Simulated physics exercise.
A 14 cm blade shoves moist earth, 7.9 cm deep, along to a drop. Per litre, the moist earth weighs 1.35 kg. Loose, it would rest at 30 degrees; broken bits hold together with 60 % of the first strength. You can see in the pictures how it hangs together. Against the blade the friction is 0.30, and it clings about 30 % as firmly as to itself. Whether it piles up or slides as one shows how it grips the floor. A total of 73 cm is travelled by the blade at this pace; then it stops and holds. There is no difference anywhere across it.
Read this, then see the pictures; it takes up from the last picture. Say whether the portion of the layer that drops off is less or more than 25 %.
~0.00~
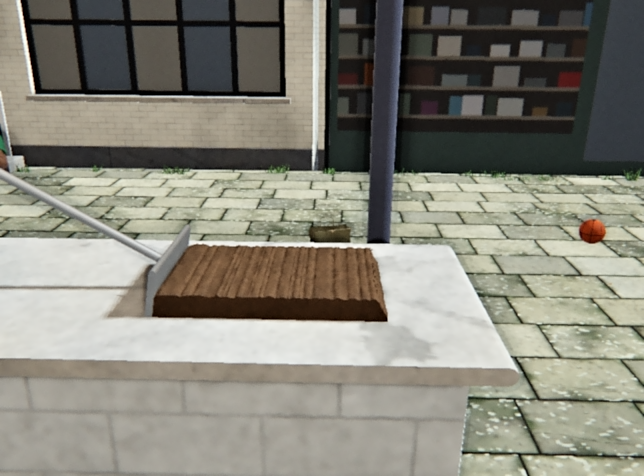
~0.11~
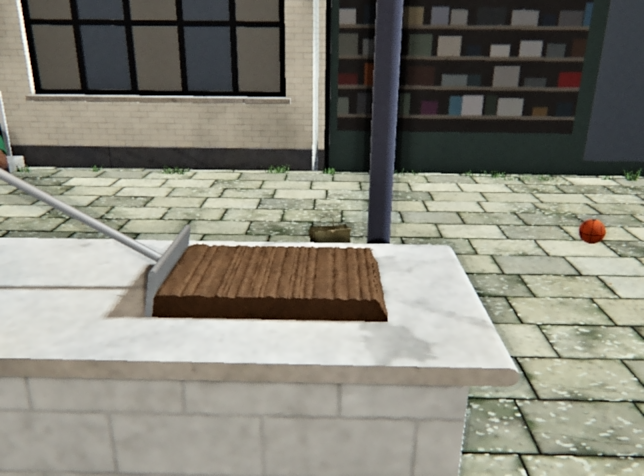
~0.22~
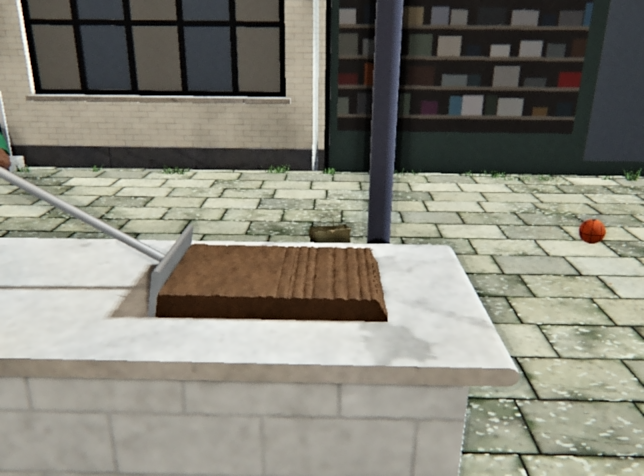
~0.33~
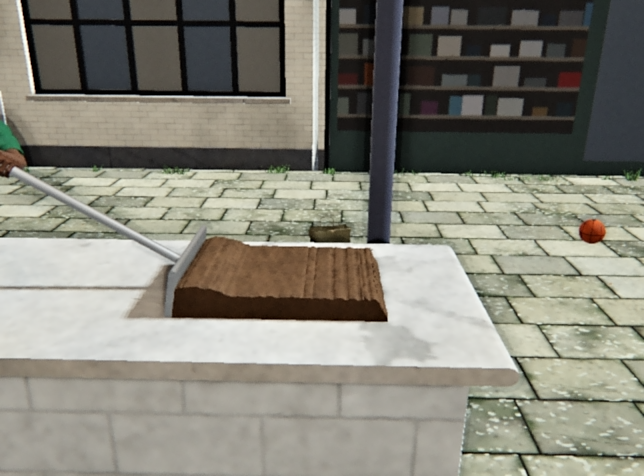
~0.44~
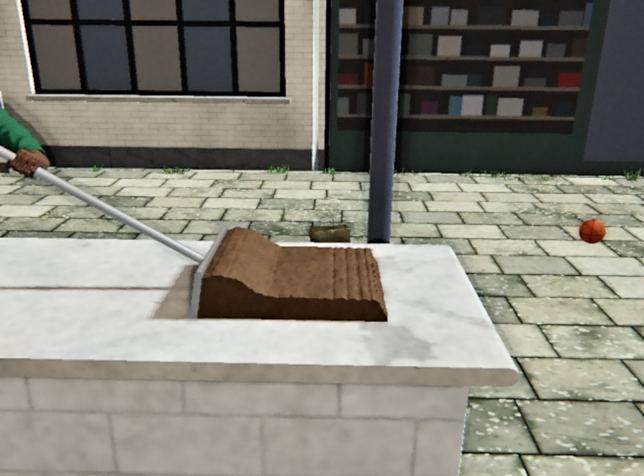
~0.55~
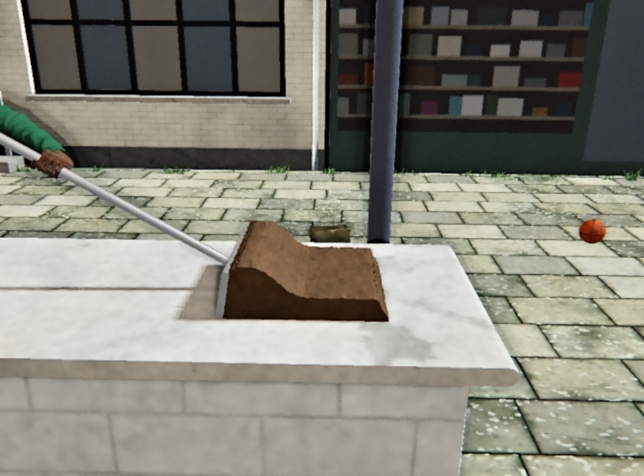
I would say less.
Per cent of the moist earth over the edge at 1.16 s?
Something close to 0 in a hundred.
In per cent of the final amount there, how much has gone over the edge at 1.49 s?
Estimate: Some 80 per cent.
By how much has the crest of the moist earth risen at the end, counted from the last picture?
By my estimate, near 2 cm.
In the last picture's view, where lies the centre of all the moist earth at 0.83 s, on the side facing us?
Pretty much at (345, 301), I'd say.
After 0.83 s, 0 % has gone over the edge.
After 1.16 s, 0 % has gone over the edge.
After 1.49 s, 11 % has gone over the edge.
After 1.83 s, 15 % has gone over the edge.
After 1.93 s, at the end, 15 % has gone over the edge.
